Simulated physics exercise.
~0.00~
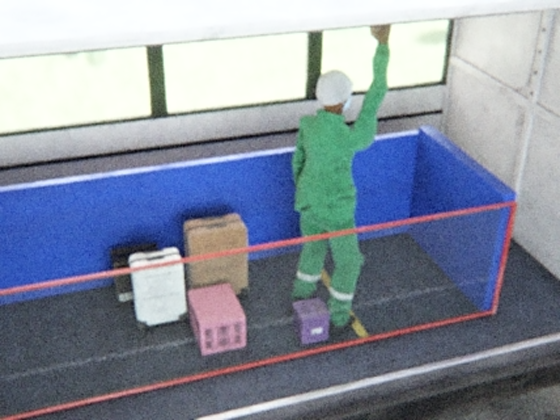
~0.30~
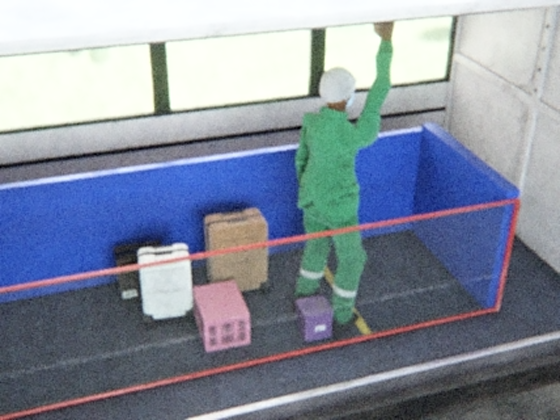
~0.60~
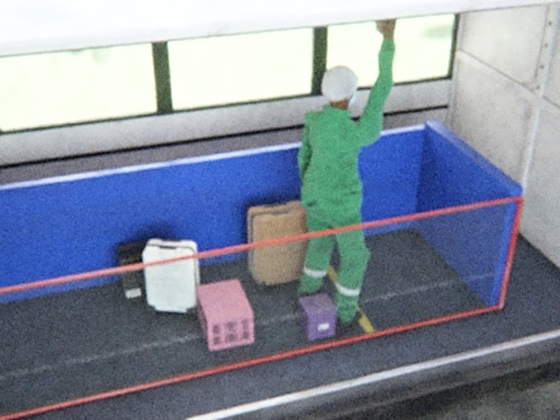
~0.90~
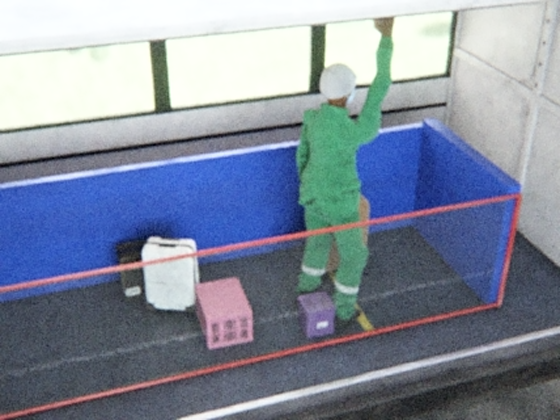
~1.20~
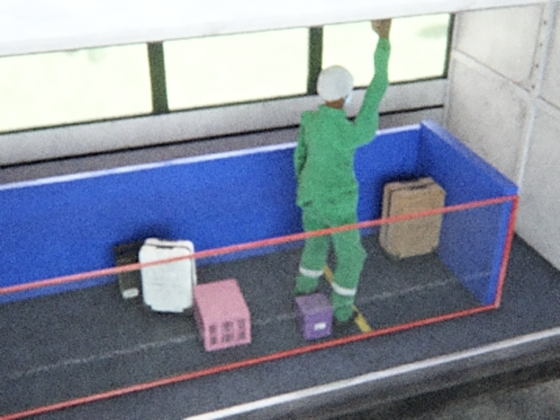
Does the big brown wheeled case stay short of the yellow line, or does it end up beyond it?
The big brown case ends up beyond the yellow line, standing upright to the right of the passenger.
